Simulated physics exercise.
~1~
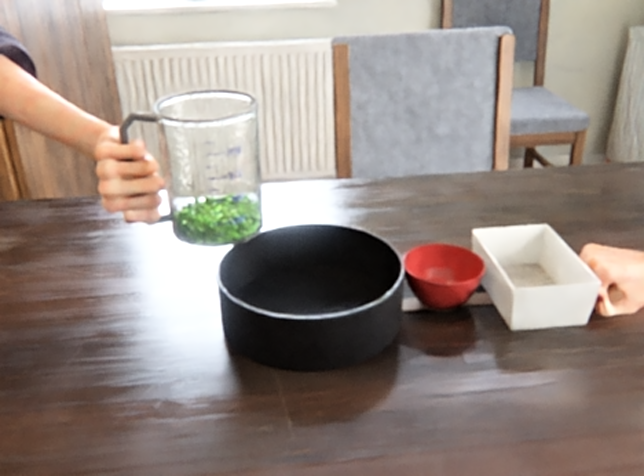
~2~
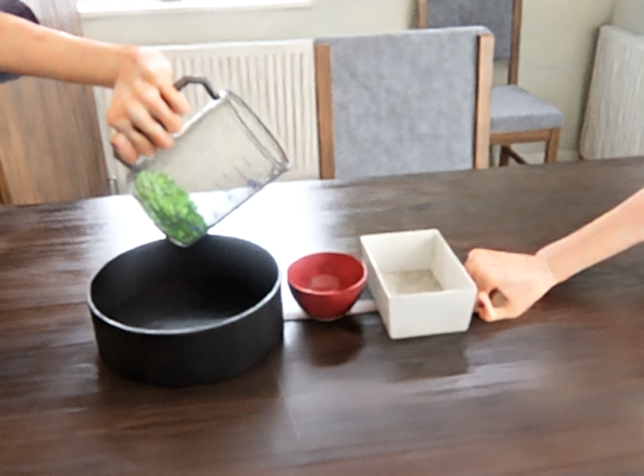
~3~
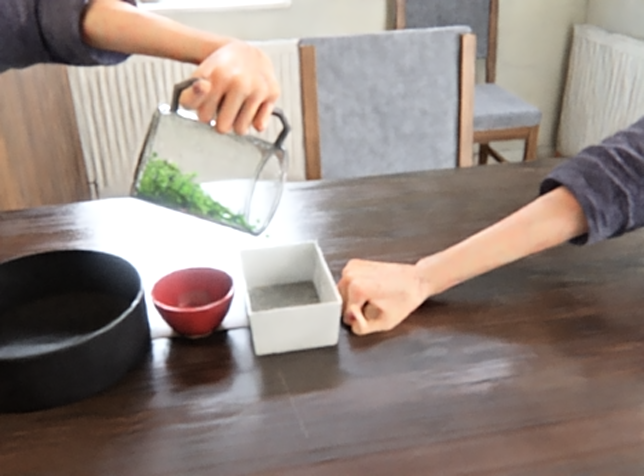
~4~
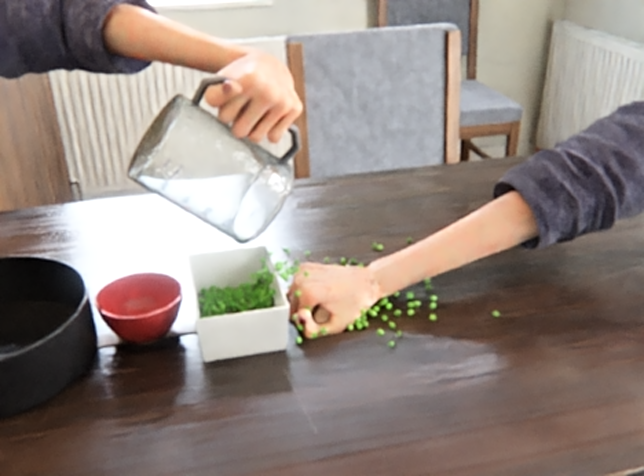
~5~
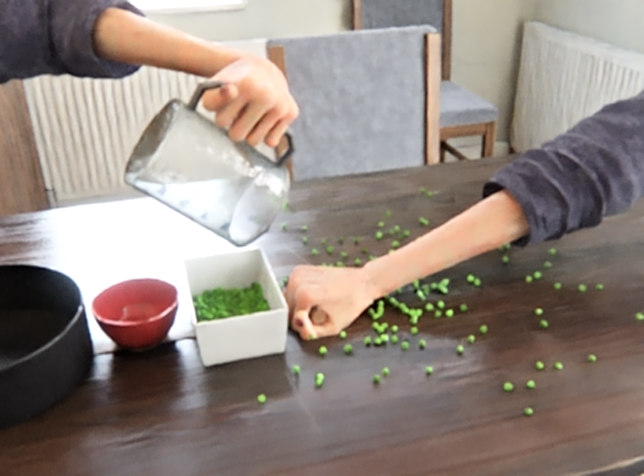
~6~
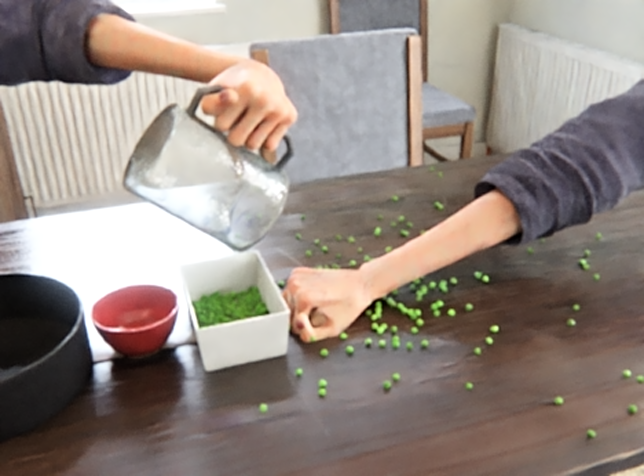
On a dark wooden table, one hand draws a black pot, red bowl and white tin leftward while another tips a glass jug of green peas, which pour into and beyond the tin, leaving it partly filled, the jug empty and many peas scattered across the tabletop.
